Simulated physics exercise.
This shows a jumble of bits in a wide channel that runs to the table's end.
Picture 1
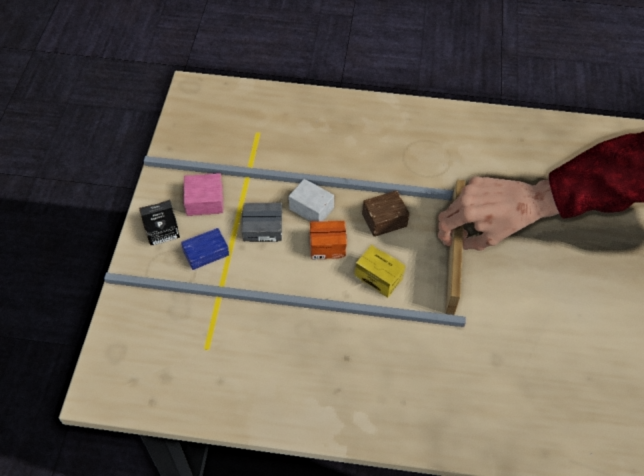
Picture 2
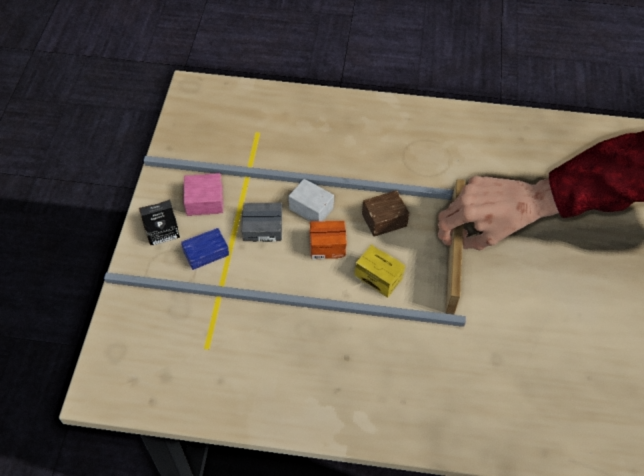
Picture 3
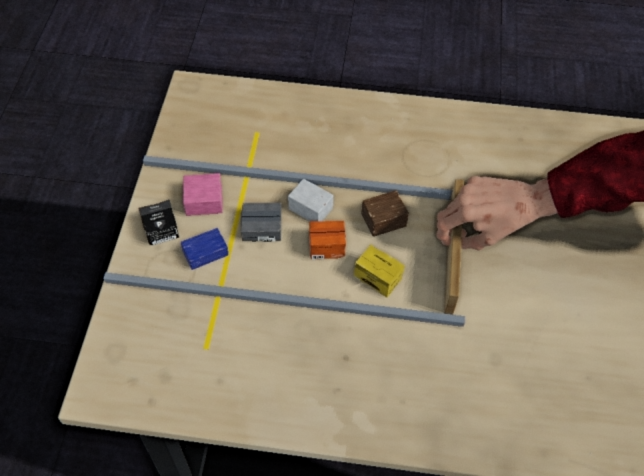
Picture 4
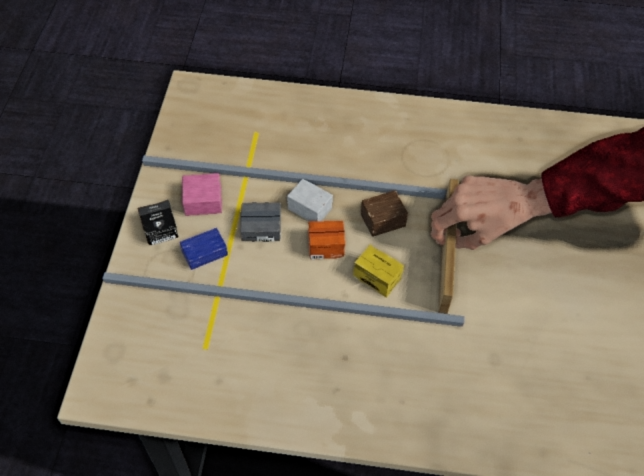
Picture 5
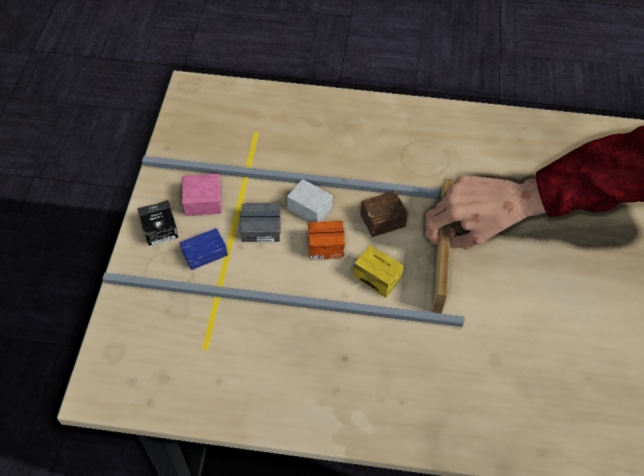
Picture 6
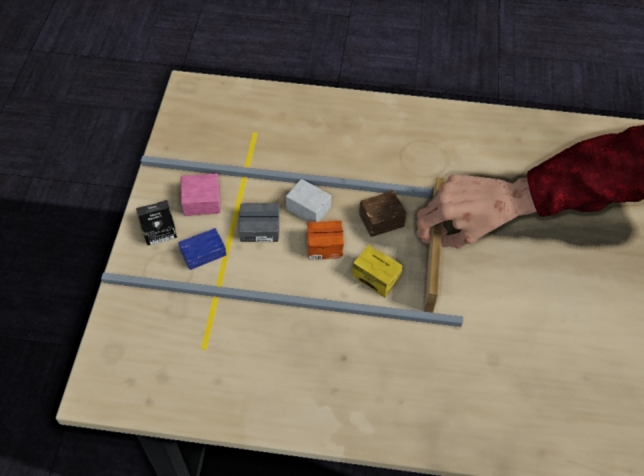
Hand in a red sleeve holding a wooden board still, then sliding it slightly left toward scattered coloured blocks between two rails.
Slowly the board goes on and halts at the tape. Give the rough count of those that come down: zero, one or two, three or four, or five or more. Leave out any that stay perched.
Here the number that fall off is zero.
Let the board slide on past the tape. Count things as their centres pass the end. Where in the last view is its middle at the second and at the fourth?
At (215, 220) for the second, at (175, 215) for the fourth.
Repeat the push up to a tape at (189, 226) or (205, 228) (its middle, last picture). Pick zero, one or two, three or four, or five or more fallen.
Taking them in turn, just one or two; 1 or 2.
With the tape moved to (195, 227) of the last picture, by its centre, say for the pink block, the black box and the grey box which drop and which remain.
The pink block comes down, the black box comes down, the grey box stays on.
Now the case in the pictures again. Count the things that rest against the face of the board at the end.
3 of them.
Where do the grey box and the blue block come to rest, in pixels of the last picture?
First (180, 216), then (171, 249).
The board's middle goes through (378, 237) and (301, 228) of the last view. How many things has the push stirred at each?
First 3, then 5.
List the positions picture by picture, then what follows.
Black box (160, 223); pink block (204, 195); blue block (205, 249); board (456, 246); tape (235, 231), in the first picture.
Pink block (204, 194); board (455, 246), in the second picture.
Blue block (205, 249); yellow box (379, 271), in the third picture.
Black box (158, 223); white block (310, 202), in the fourth picture.
Pink block (202, 195); brown block (384, 214), in the fifth picture.
Black box (157, 223); pink block (201, 195); blue block (203, 249); board (435, 244); tape (232, 231), in the sixth picture.
Early on, none off yet; black box at rest near (157, 223); pink block at rest near (201, 195); blue block at rest near (203, 249).
A while later, none off yet; black box at rest near (157, 223); pink block at rest near (201, 195); blue block at rest near (201, 249).
Finally, the number that fall off is zero.
